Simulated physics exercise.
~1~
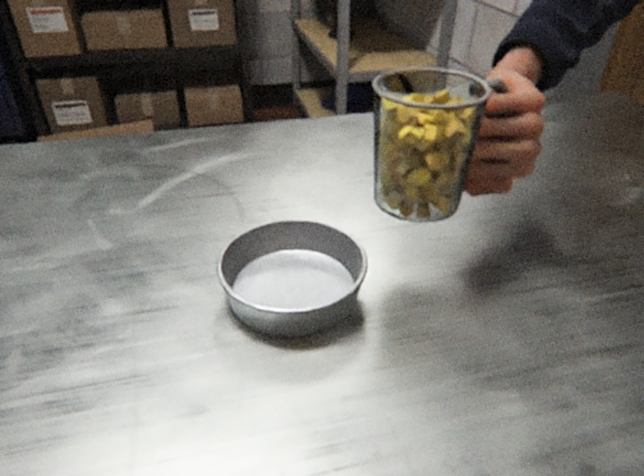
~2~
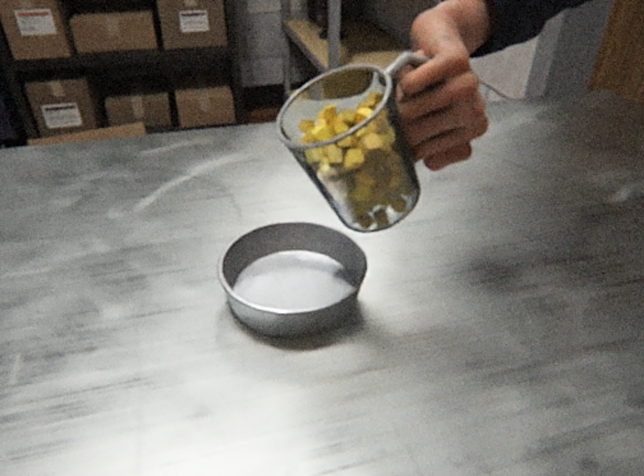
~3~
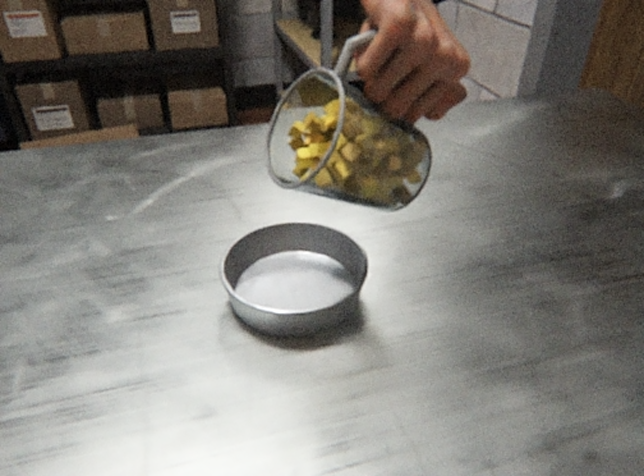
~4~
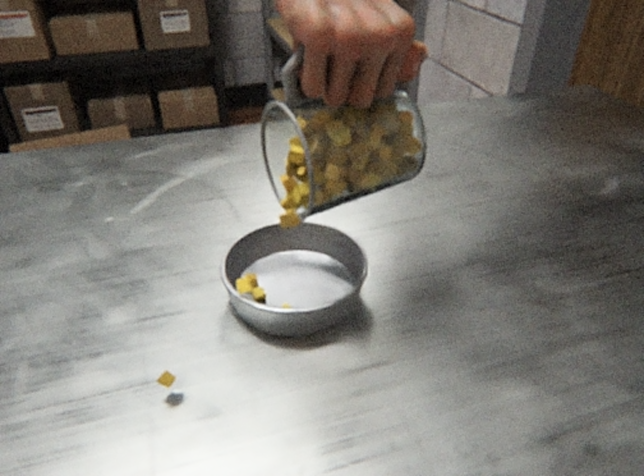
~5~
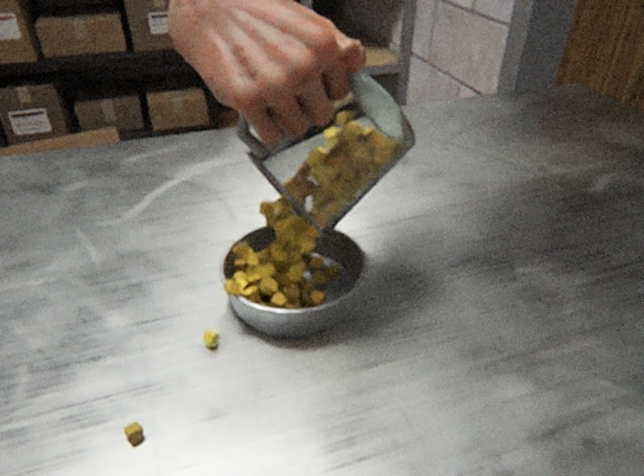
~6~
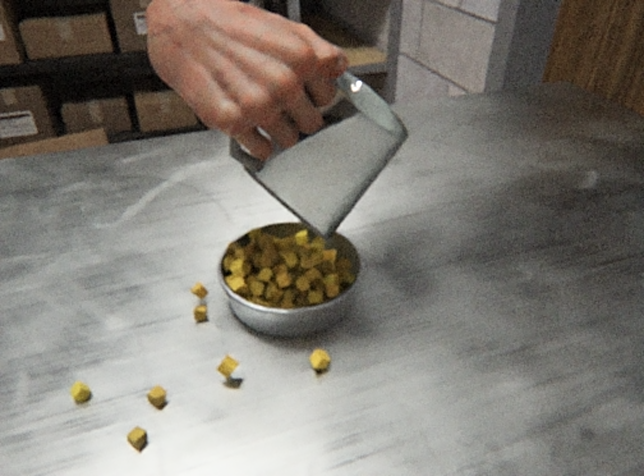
Small yellow cubes tumbled out of a clear cup as a hand tipped it further and further over a round metal dish on a gray table, until the cup was empty and the dish was heaped full, with a few cubes scattered on the tabletop.
